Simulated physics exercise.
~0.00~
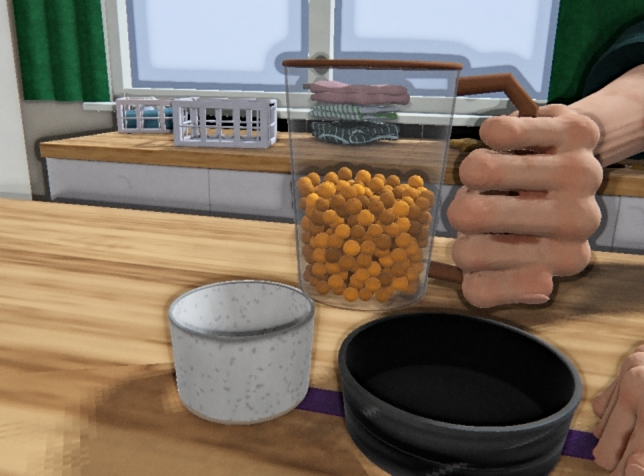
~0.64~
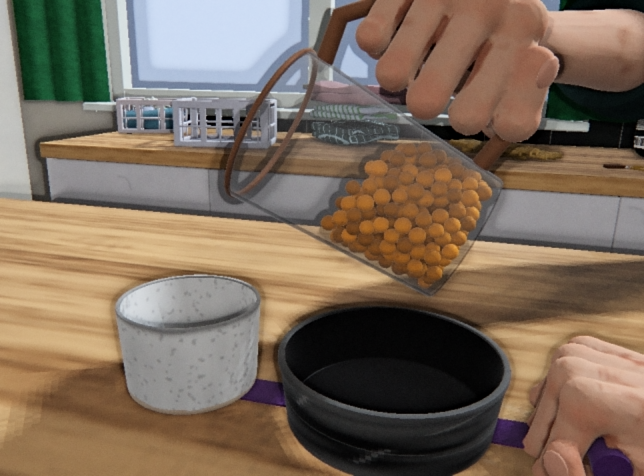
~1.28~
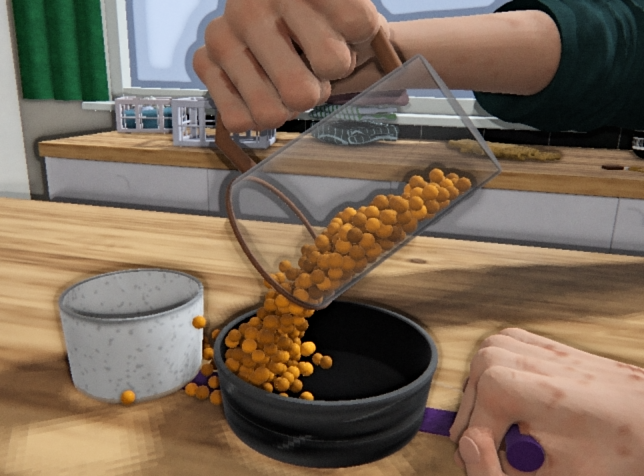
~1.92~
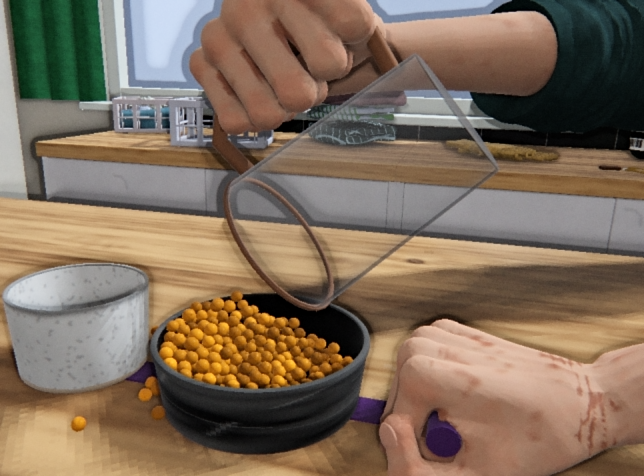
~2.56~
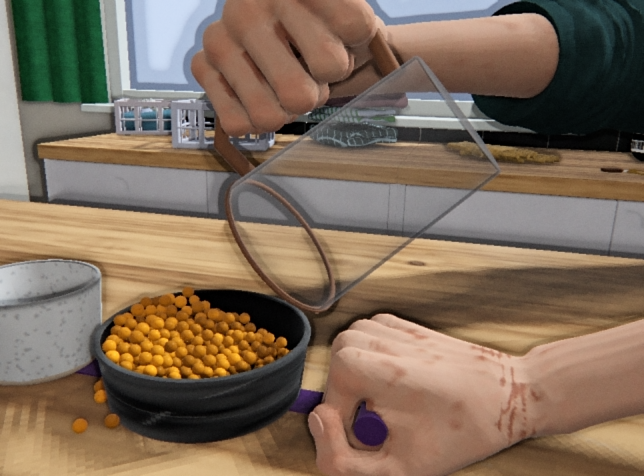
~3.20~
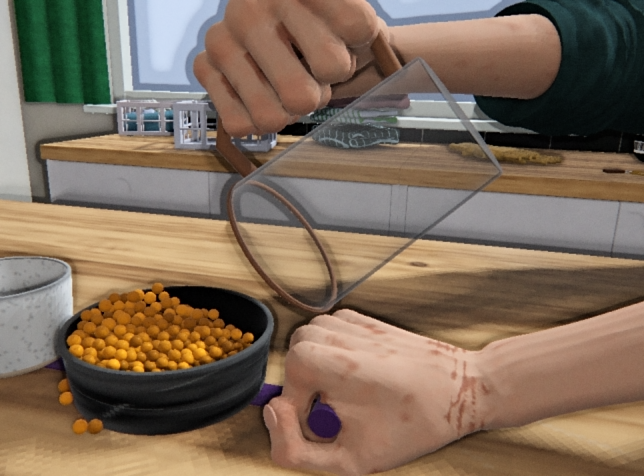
A hand tipped a clear cup of orange-yellow kernels over a black dish while another hand slid it and the joined white dish left; most landed in the black dish, a few spilled on the table, and the white dish stayed empty.
